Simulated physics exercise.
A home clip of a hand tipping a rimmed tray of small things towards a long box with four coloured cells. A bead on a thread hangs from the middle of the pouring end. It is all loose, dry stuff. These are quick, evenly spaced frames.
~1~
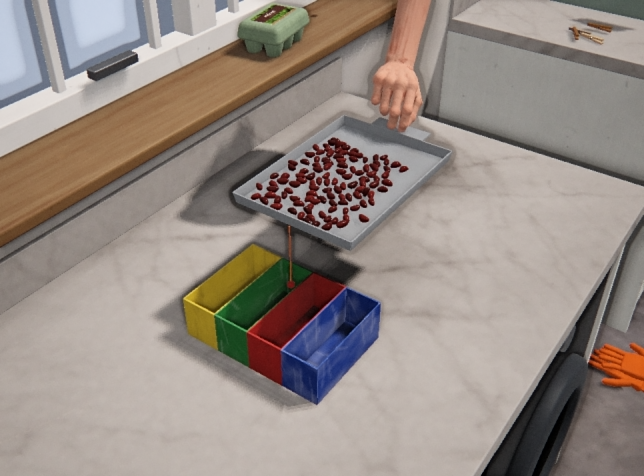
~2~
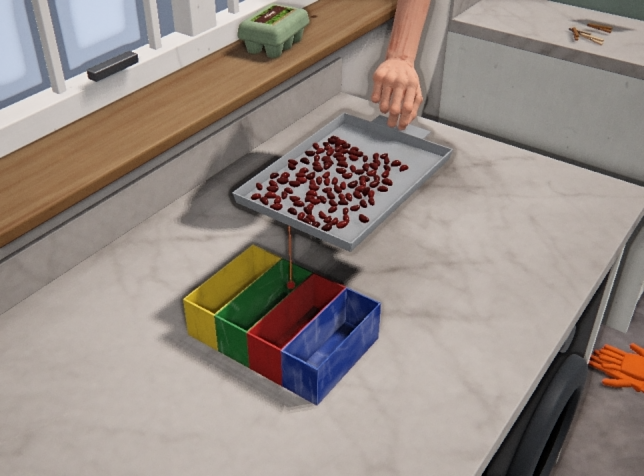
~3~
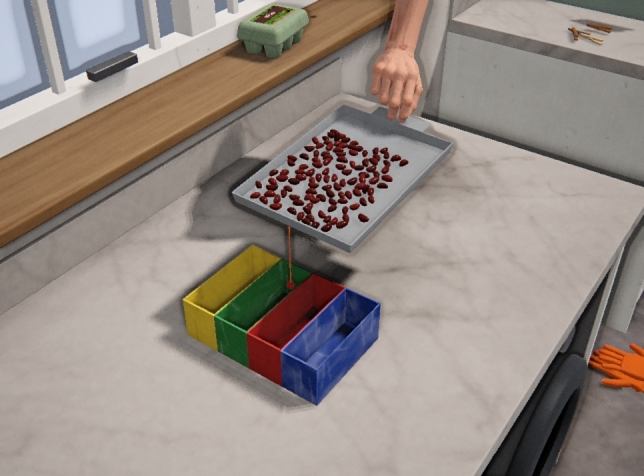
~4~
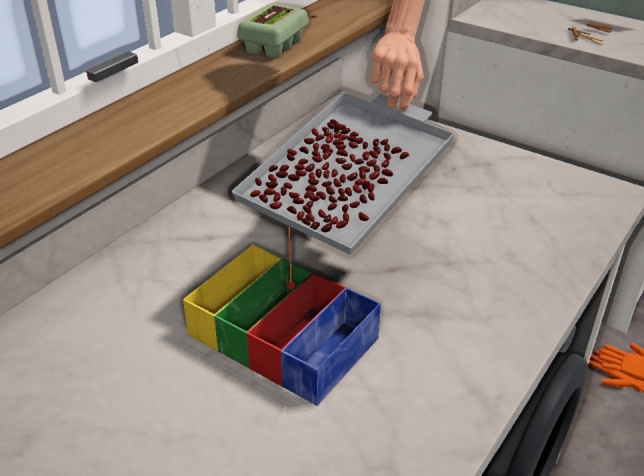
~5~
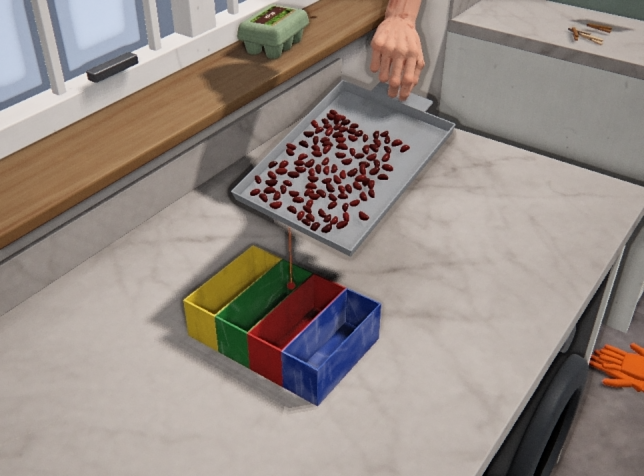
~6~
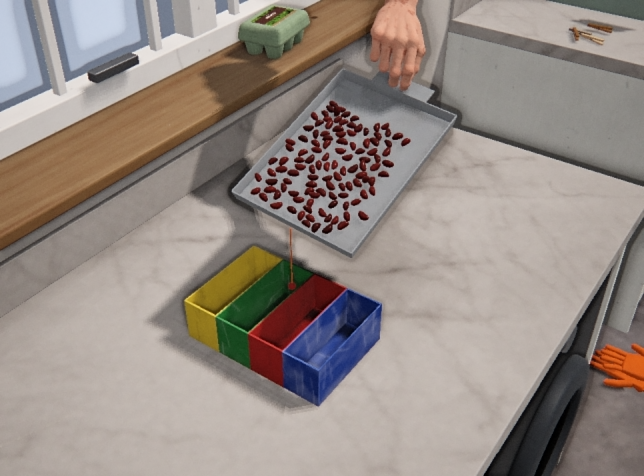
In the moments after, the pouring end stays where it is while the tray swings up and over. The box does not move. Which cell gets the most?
It favours the blue compartment.
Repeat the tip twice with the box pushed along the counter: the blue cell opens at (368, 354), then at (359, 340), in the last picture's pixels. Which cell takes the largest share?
First red, then red.
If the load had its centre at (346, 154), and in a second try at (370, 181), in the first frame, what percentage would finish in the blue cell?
In turn 50 and 60 in a hundred.
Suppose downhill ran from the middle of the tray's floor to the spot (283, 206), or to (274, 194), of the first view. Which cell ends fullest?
At the first place the cell in yellow, at the second the yellow one.
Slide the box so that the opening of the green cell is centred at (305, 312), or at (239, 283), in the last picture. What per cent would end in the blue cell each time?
The first gives 0 %, the second 30 %.
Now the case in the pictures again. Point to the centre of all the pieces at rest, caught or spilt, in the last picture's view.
Close to (311, 363).
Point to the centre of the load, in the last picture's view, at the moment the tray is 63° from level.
Close to (319, 203).
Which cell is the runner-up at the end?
It is red.
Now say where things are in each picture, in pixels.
Corners of the pouring end (236, 192) and (351, 240), level; middle of the load (327, 182), kidney beans; bead on its thread (291, 284); yellow cell (201, 321); green cell (232, 338); red cell (265, 355); blue cell (300, 374), in the first frame.
Corners of the pouring end (236, 192) and (351, 241), level; middle of the load (327, 182), in the second frame.
Corners of the pouring end (235, 192) and (350, 243), tipped barely, lowest at the right corner; middle of the load (326, 179), in the third frame.
Corners of the pouring end (235, 191) and (350, 245), tipped a little, lowest at the right corner; middle of the load (326, 174), in the fourth frame.
Corners of the pouring end (234, 191) and (350, 248), tipped a little, lowest at the right corner; middle of the load (326, 170), in the fifth frame.
Corners of the pouring end (235, 190) and (351, 251), tipped clearly, lowest at the right corner; middle of the load (326, 167); yellow cell (202, 323); green cell (233, 339); red cell (266, 357); blue cell (301, 375), in the sixth frame.
Just after the last frame, tray tipped steeply; almost all on the tray; just a few falling or outside the box.
A moment on, tray tipped past a quarter turn; the larger part on the tray; about a tenth in the blue cell; just a few in the red cell; just a few in the green cell; about a tenth falling or outside the box.
Further on, tray tipped past a quarter turn; roughly half in the blue cell; roughly a quarter in the red cell; roughly a quarter in the green cell; about a tenth falling or outside the box.
When it is over, tray tipped past a quarter turn; roughly half in the blue cell; roughly a quarter in the red cell; roughly a quarter in the green cell; not one in the yellow cell; about a tenth outside the box.
